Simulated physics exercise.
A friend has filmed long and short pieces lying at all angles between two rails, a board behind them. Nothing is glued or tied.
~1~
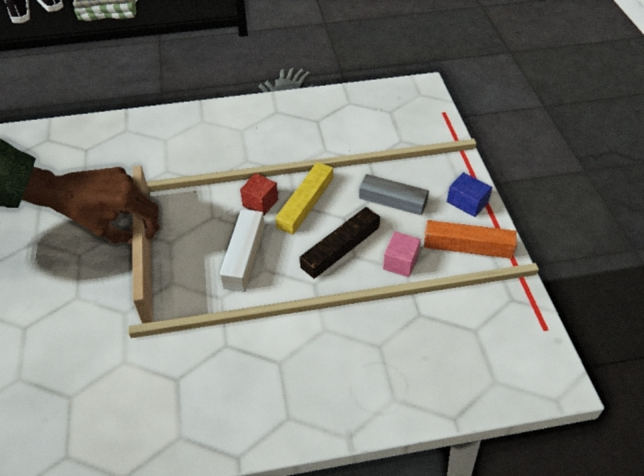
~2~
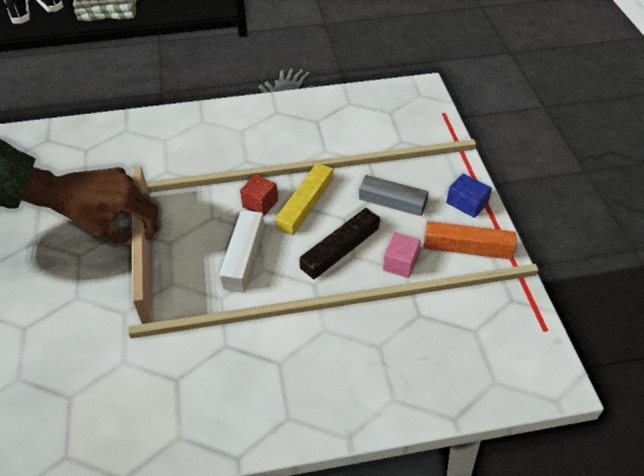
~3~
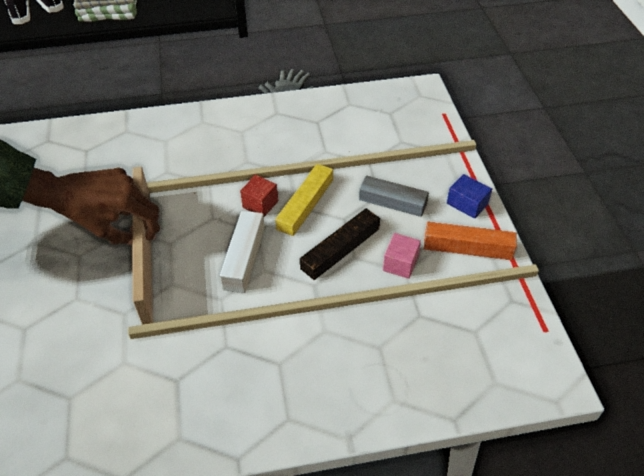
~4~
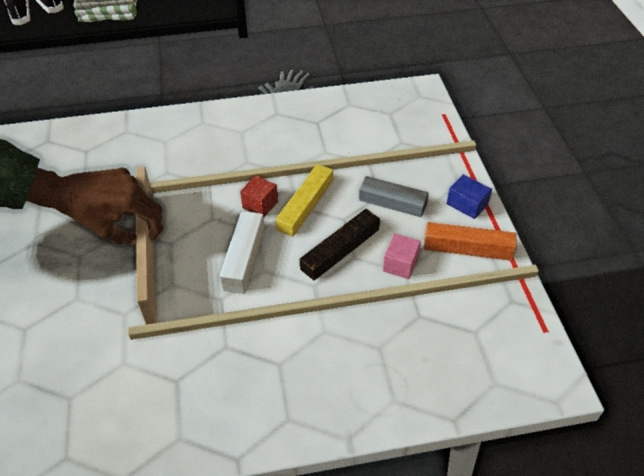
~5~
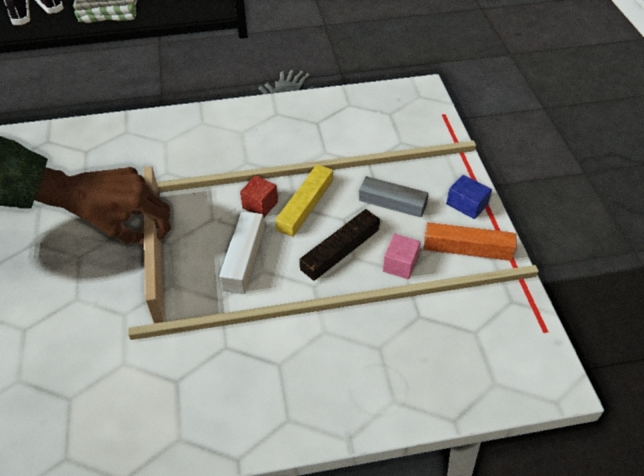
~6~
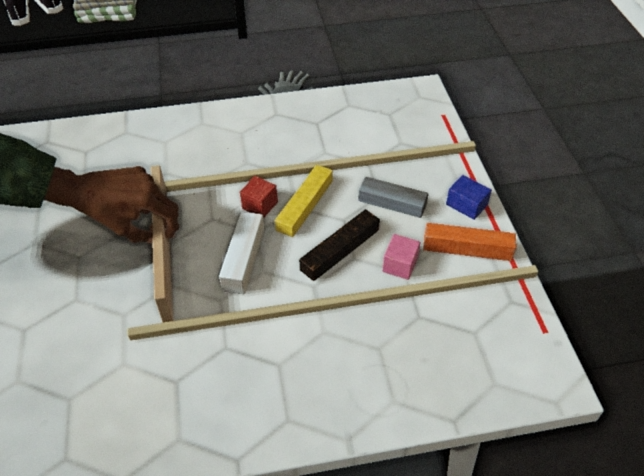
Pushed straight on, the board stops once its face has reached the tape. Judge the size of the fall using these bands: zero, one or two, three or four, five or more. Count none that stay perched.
Five or more come down.
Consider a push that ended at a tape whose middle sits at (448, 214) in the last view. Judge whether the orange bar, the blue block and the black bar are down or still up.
The orange bar: It is gone. The blue block: It is gone. The black bar: It is still there.
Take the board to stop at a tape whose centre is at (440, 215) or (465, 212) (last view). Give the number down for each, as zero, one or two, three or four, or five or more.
One after another: 3 or 4; 5 or more.
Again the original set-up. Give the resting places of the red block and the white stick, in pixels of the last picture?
I'd put one at around (483, 160) and the other at around (507, 213).
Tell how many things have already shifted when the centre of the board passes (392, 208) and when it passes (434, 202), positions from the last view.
Tally: 8; 8.
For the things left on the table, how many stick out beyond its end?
My count gives 2.
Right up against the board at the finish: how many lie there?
2 in contact.
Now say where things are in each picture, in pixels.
In the first picture, blue block (469, 195); orange bar (470, 239); grey stick (393, 195); board (142, 241); tape (488, 206).
In the second picture, orange bar (469, 240); white stick (243, 250).
In the third picture, grey stick (393, 196); yellow bar (306, 199).
In the fourth picture, blue block (469, 196); pink block (402, 256).
In the fifth picture, orange bar (469, 242); board (154, 241).
In the sixth picture, blue block (469, 197); orange bar (469, 242); grey stick (393, 197); board (161, 240); tape (487, 208).
Soon after, none off yet; blue block at rest near (469, 197); orange bar at rest near (469, 242); grey stick at rest near (393, 197).
After that, none off yet; blue block displaced about its own width near (509, 202); orange bar displaced a little near (498, 243); grey stick displaced about its own width near (457, 193).
In the end, the number that fall off is five or more; gone, yellow bar, black bar, pink block, grey stick, orange bar and blue block.
